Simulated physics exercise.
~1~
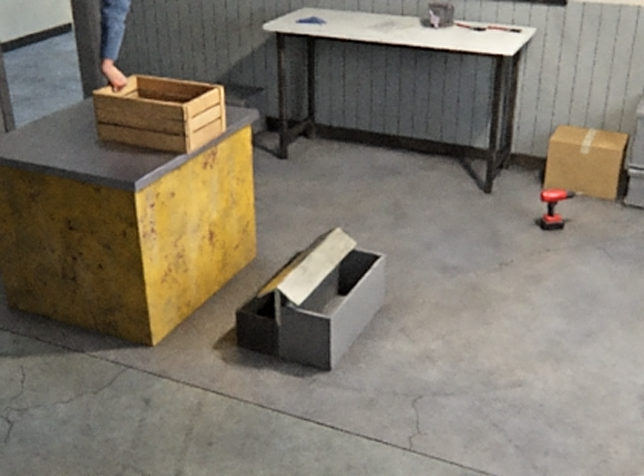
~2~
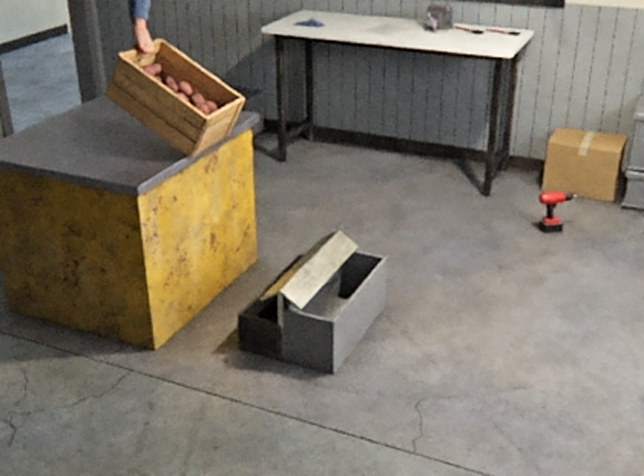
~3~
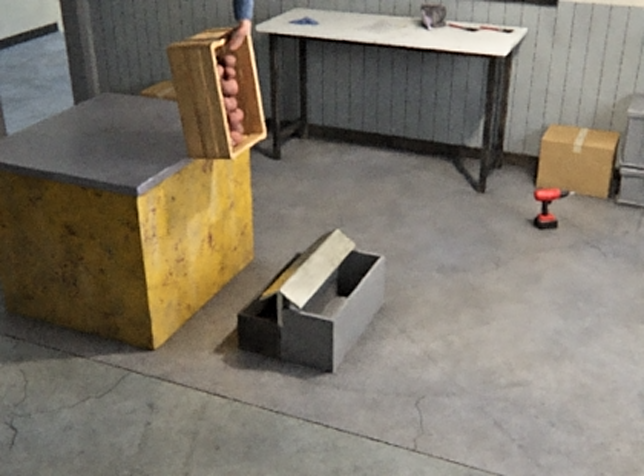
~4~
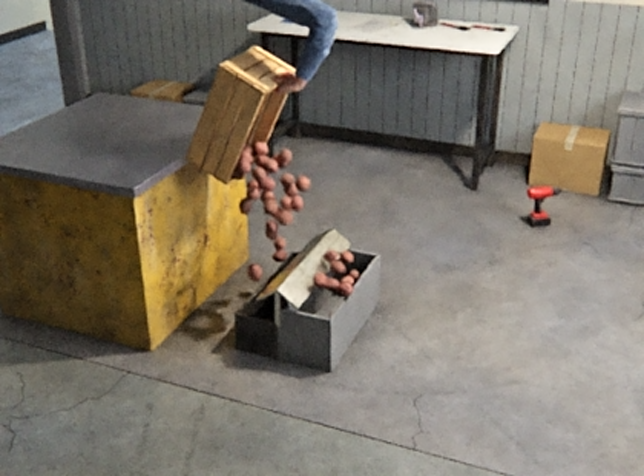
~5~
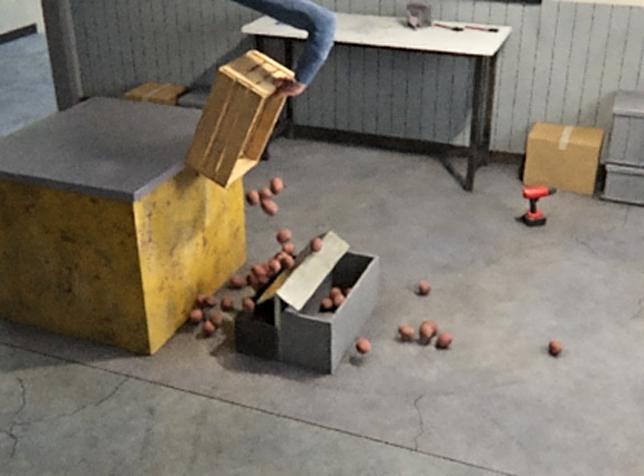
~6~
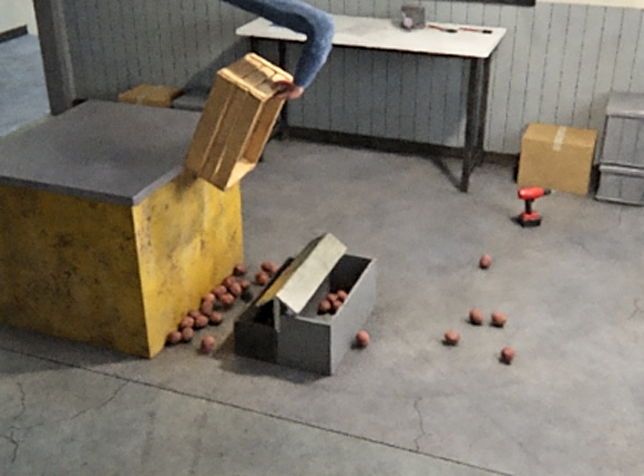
A hand tips a wooden box, spilling red potatoes into divided bins and across the floor.
